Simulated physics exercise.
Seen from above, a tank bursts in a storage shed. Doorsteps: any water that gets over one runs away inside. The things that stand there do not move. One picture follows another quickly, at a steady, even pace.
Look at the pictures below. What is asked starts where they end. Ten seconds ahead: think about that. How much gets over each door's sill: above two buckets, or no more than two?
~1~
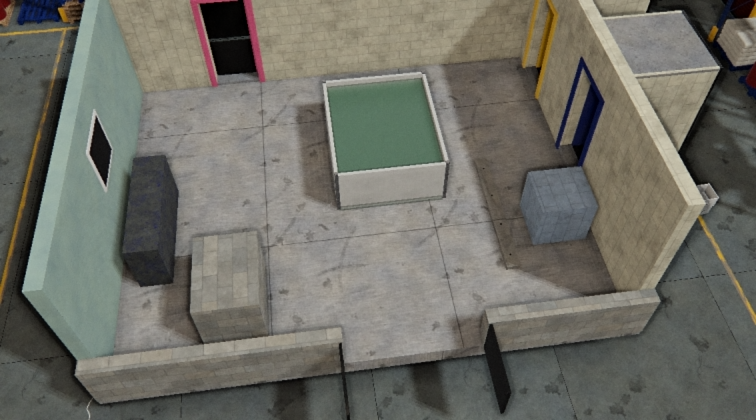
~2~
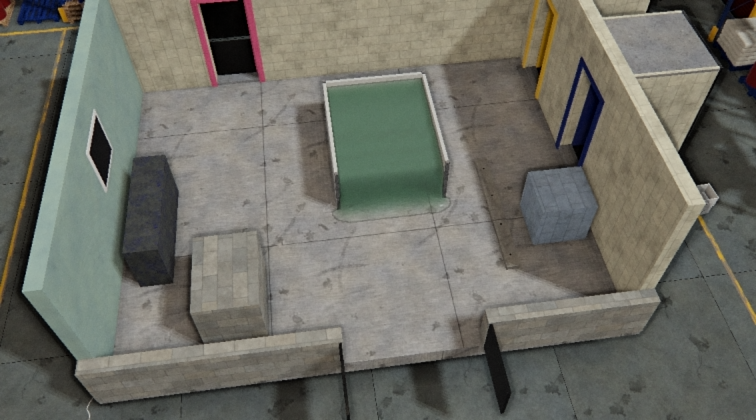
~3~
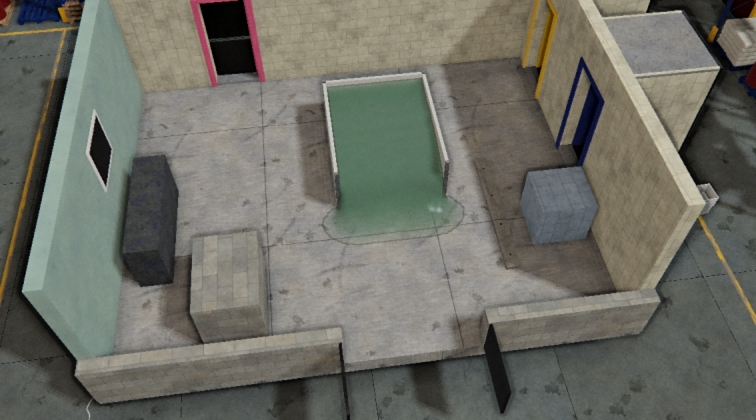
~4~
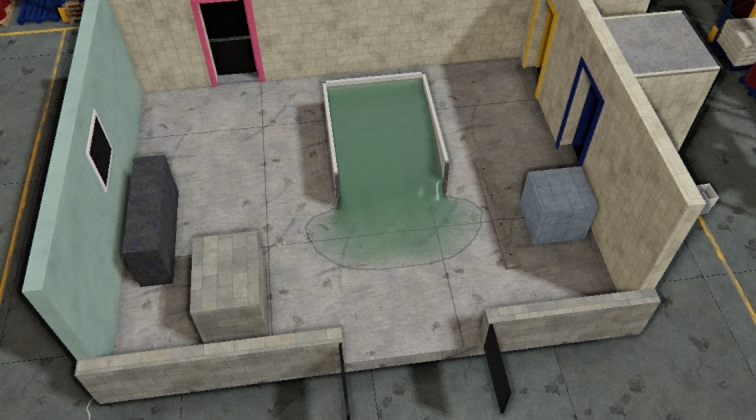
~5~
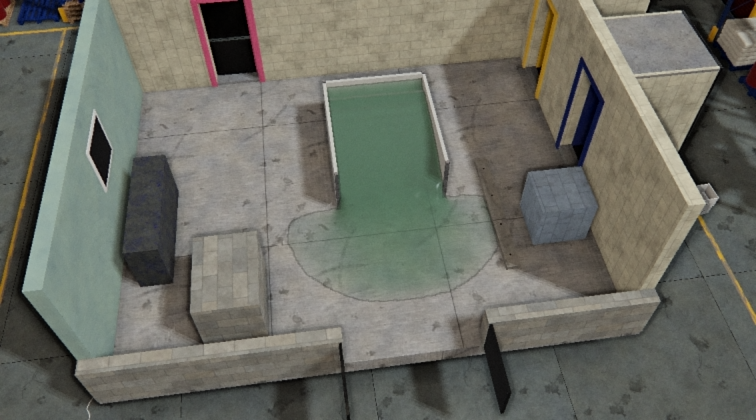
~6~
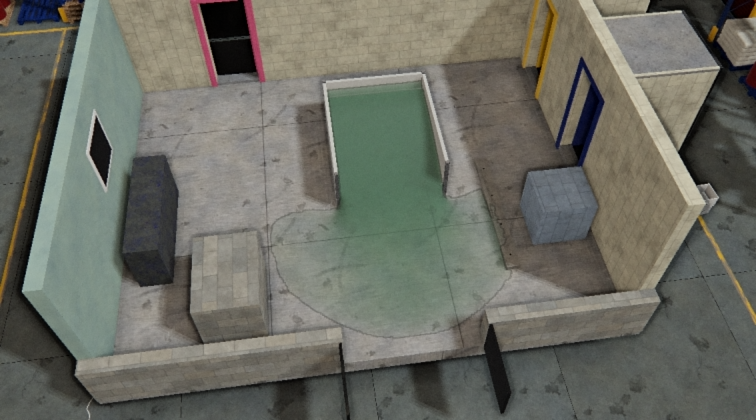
The yellow door gets no more than two; the blue door gets no more than two; the pink door gets no more than two.
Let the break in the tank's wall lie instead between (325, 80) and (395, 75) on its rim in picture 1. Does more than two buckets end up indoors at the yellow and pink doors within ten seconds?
Well, yellow gets past it and pink gets past it.
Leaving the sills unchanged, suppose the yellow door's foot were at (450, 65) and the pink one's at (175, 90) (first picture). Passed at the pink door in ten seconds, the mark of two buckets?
Result for pink: It comes in under it.
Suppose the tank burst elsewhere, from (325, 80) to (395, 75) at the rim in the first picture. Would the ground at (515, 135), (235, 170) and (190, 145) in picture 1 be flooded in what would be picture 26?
So that's waterlogged for the first, waterlogged for the second and waterlogged for the third.
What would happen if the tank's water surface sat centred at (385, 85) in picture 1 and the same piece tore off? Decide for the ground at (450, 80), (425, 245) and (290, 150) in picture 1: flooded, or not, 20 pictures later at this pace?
I'd say still dry for the first, swamped for the second and still dry for the third.
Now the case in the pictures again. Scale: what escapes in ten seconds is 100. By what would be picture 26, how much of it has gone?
I make it 65 per cent.
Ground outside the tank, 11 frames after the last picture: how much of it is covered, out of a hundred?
About 35 per cent.
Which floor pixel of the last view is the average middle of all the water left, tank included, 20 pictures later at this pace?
My reading is close to (397, 248).
A moment on, water covers 30 % of the floor; the yellow door not reached, the blue door not reached, the pink door not reached.
Next, water covers 35 % of the floor; the yellow door not reached, the blue door not reached, the pink door not reached.
Then, water covers 40 % of the floor; the yellow door not reached, the blue door wet at the sill, nothing in, the pink door not reached.
Later, water covers 65 % of the floor; the yellow door wet at the sill, nothing in, the blue door wet at the sill, nothing in, the pink door not reached.
In the end, water covers 95 % of the floor; the yellow door wet at the sill, nothing in, the blue door wet at the sill, nothing in, the pink door wet at the sill, nothing in.
